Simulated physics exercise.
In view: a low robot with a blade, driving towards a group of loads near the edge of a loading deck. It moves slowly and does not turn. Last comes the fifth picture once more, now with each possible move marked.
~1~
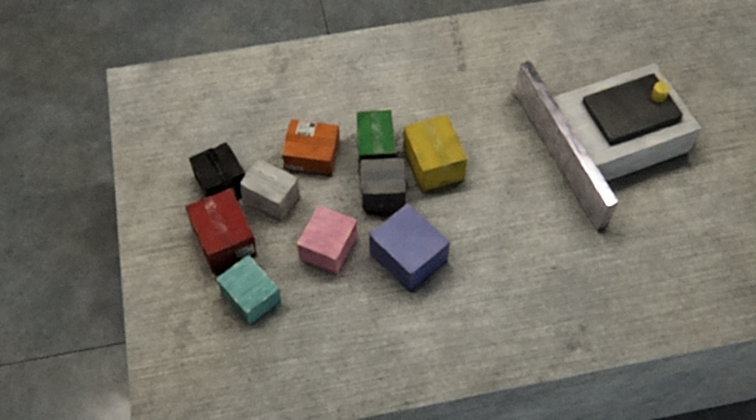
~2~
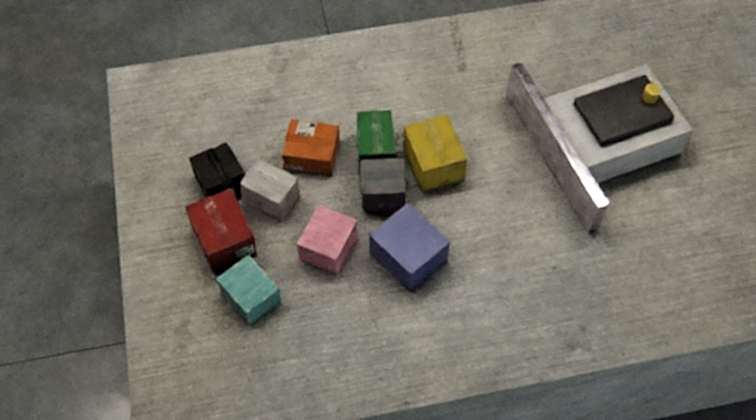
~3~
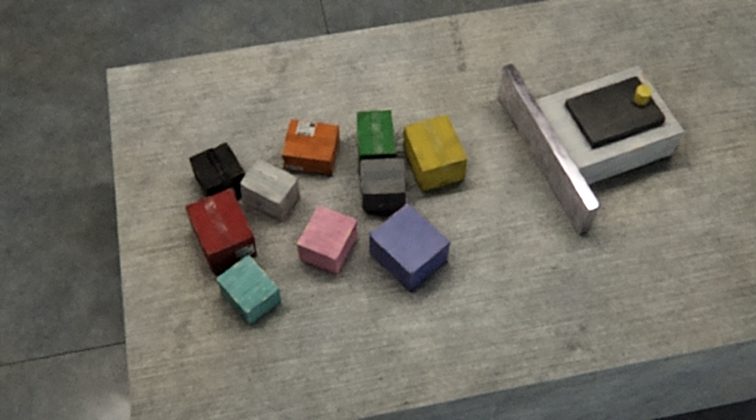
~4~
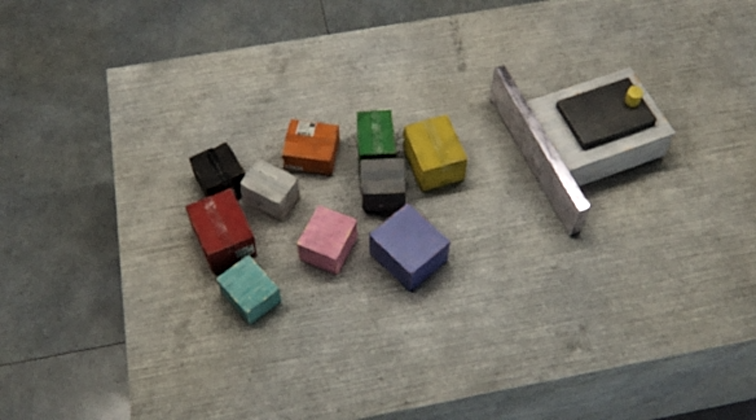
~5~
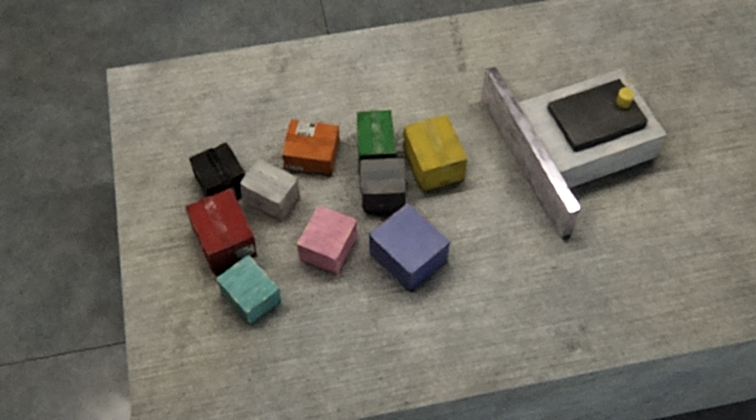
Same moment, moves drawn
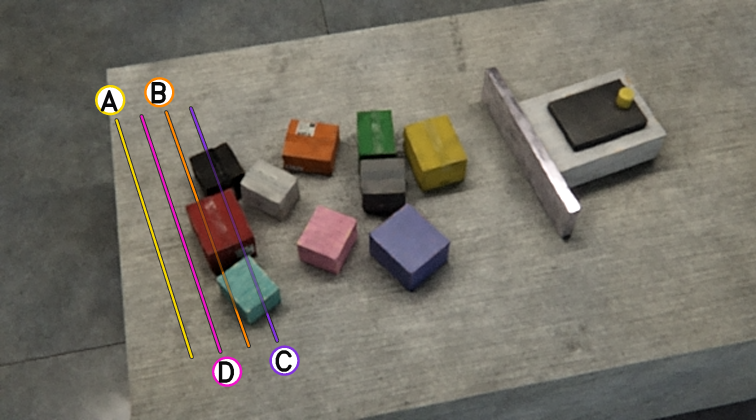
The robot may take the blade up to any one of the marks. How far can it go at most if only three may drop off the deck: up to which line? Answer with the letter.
The farthest such stop is B.
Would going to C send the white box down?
No.
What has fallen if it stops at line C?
The red box.
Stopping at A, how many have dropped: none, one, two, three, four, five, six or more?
In all, six or more.
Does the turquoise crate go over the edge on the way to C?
No.
On the copy, A at (151, 230); B at (204, 220); C at (231, 216); D at (178, 225).
On B. First, robot (479, 134); orange parcel (286, 145); green parcel (328, 146).
Then, robot (363, 154); red box (183, 241); turquoise crate (208, 300).
Finally, robot (270, 170); red box over the edge; black box over the edge; three fallen.
By contrast, A drops seven; C is within the limit but short; D drops six.
